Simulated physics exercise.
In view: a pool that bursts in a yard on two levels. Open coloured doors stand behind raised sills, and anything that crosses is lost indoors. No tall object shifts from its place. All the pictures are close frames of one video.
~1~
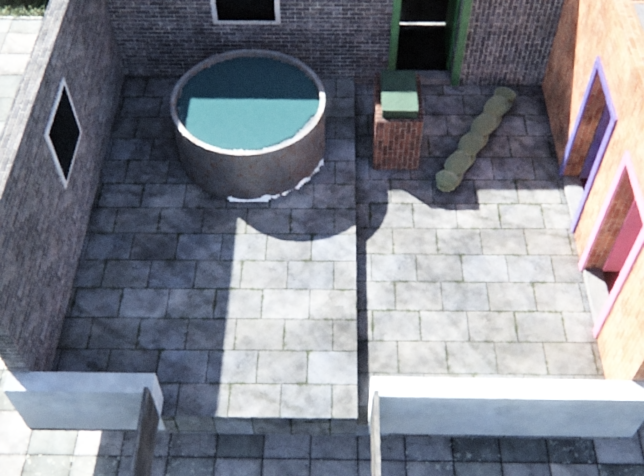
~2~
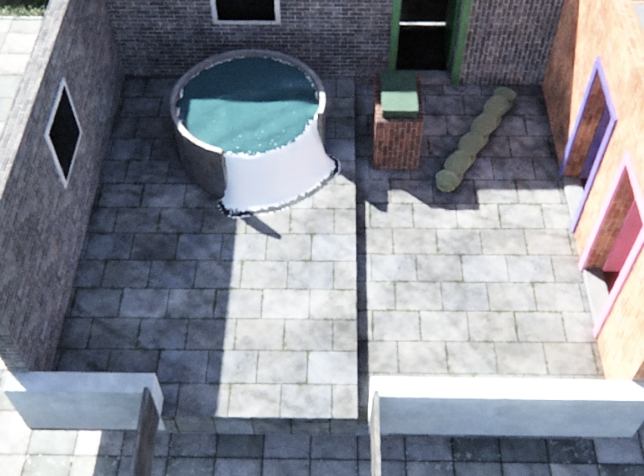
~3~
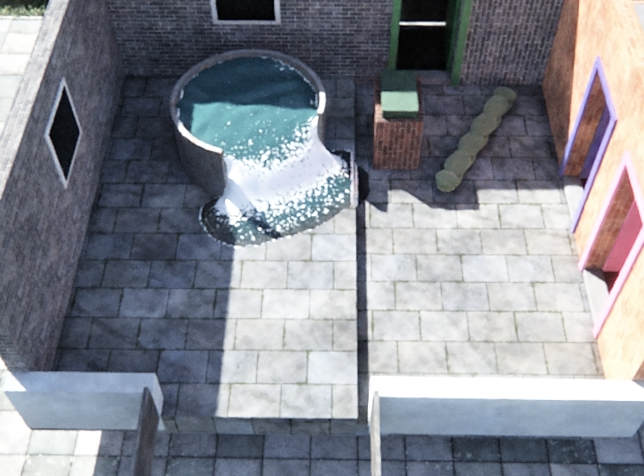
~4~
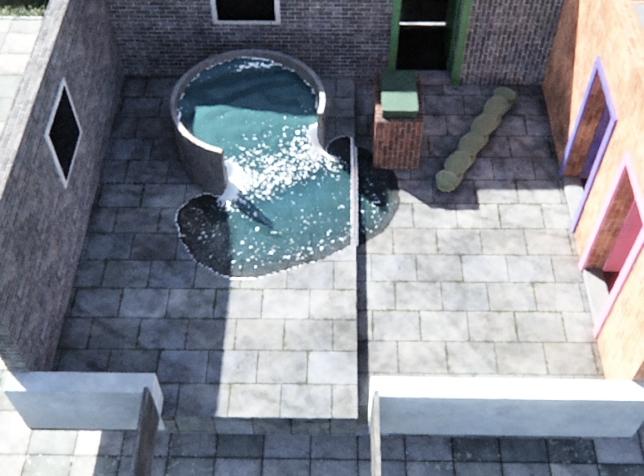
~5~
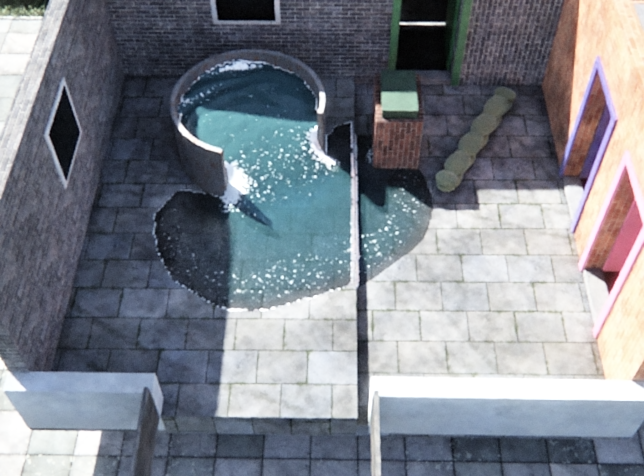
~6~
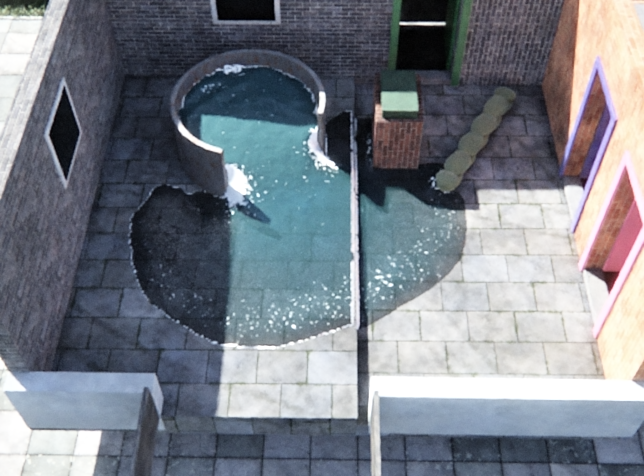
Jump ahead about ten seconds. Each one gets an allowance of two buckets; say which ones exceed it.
Going through them: The green door does not exceed it; the blue door exceeds it; the pink door exceeds it.
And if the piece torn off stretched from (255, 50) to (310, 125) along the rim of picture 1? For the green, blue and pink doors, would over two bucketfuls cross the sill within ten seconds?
At the doors, green crosses the line, blue crosses the line and pink crosses the line.
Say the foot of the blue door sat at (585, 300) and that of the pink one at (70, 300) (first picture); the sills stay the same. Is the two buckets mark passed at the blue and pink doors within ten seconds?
Well, blue door crosses the line while pink door never reaches it.
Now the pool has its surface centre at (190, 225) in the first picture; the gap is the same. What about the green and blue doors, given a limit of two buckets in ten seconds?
Door check - the green one doesn't reach it, the blue one doesn't reach it.
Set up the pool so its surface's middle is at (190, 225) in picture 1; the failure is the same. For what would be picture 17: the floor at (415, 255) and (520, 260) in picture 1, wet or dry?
I'd say spared for the first and spared for the second.
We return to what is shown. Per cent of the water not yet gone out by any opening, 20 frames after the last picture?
My figure: Some 76 per cent.
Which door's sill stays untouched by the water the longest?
It would be the door marked green.
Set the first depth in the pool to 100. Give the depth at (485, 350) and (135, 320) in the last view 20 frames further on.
First spot 20 percent, second 6 percent.
A moment on, water covers 60 % of the floor; the green door not reached, the blue door not reached, the pink door wet at the sill, nothing in.
Next, water covers 60 % of the floor; the green door wet at the sill, nothing in, the blue door under two buckets in, the pink door under two buckets in.
Then, water covers 65 % of the floor; the green door wet at the sill, nothing in, the blue door under two buckets in, the pink door far over two buckets in.
Later, water covers 85 % of the floor; the green door wet at the sill, nothing in, the blue door under two buckets in, the pink door far over two buckets in.
In the end, water covers 80 % of the floor; the green door wet at the sill, nothing in, the blue door over two buckets in, the pink door far over two buckets in.
